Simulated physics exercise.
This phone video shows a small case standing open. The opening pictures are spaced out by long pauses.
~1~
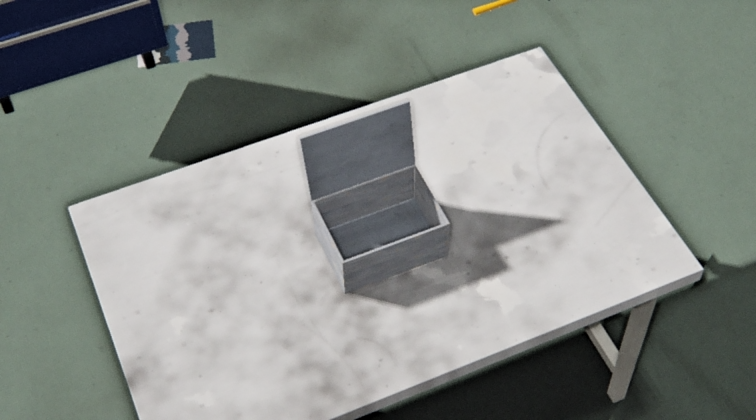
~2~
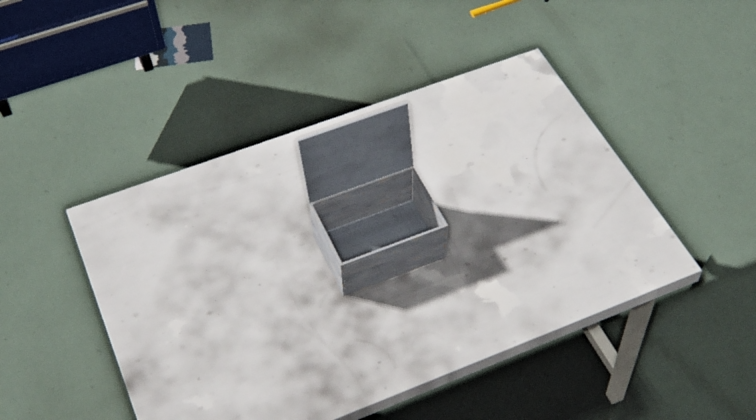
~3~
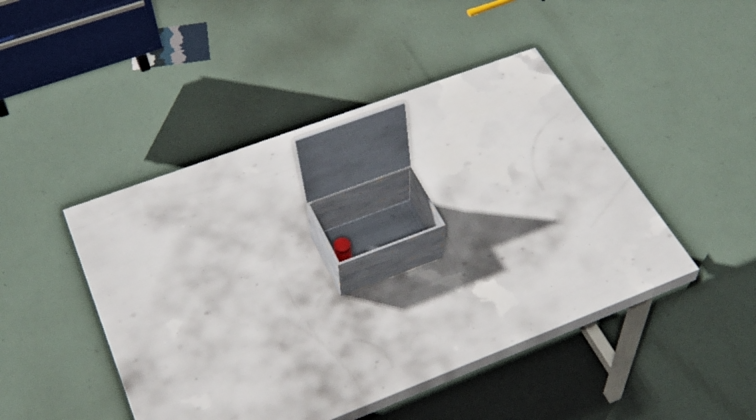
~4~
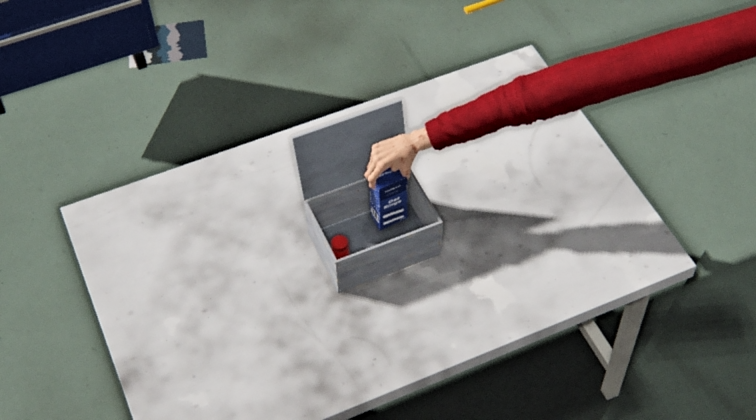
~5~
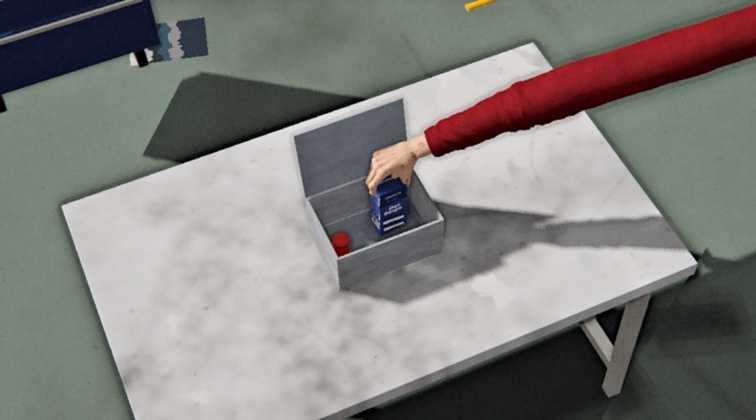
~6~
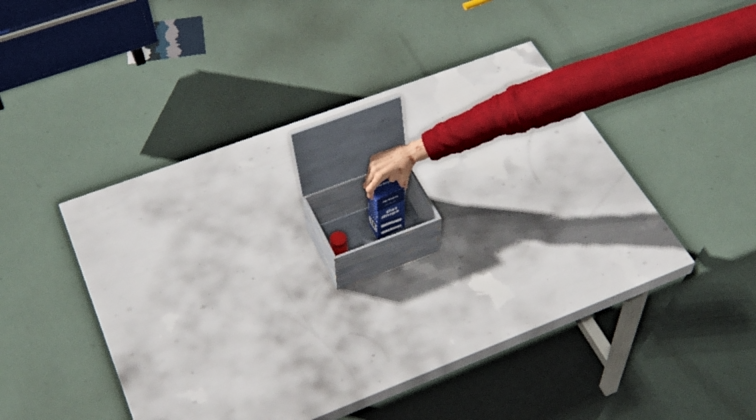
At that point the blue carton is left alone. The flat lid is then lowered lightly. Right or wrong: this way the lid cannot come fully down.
Right, it cannot come fully down.
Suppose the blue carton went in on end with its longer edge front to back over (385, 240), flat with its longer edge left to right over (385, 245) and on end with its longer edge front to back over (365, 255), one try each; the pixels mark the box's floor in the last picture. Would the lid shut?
So: First go, the lid can't get down; second go, it gets all the way down; third go, it can't get down.
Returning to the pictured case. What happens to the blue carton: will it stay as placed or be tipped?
Observation: It keeps the set orientation.
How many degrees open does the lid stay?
Angle above rim: About 35°.
Then, 1.10 s after the last picture, lid starting down.
Then, 1.50 s after the last picture, lid 66° above the rim.
Then, 1.80 s after the last picture, lid 45° above the rim.
At rest, lid 37° above the rim; both in place. Seen from the same camera at the end, blue carton near (386, 207).
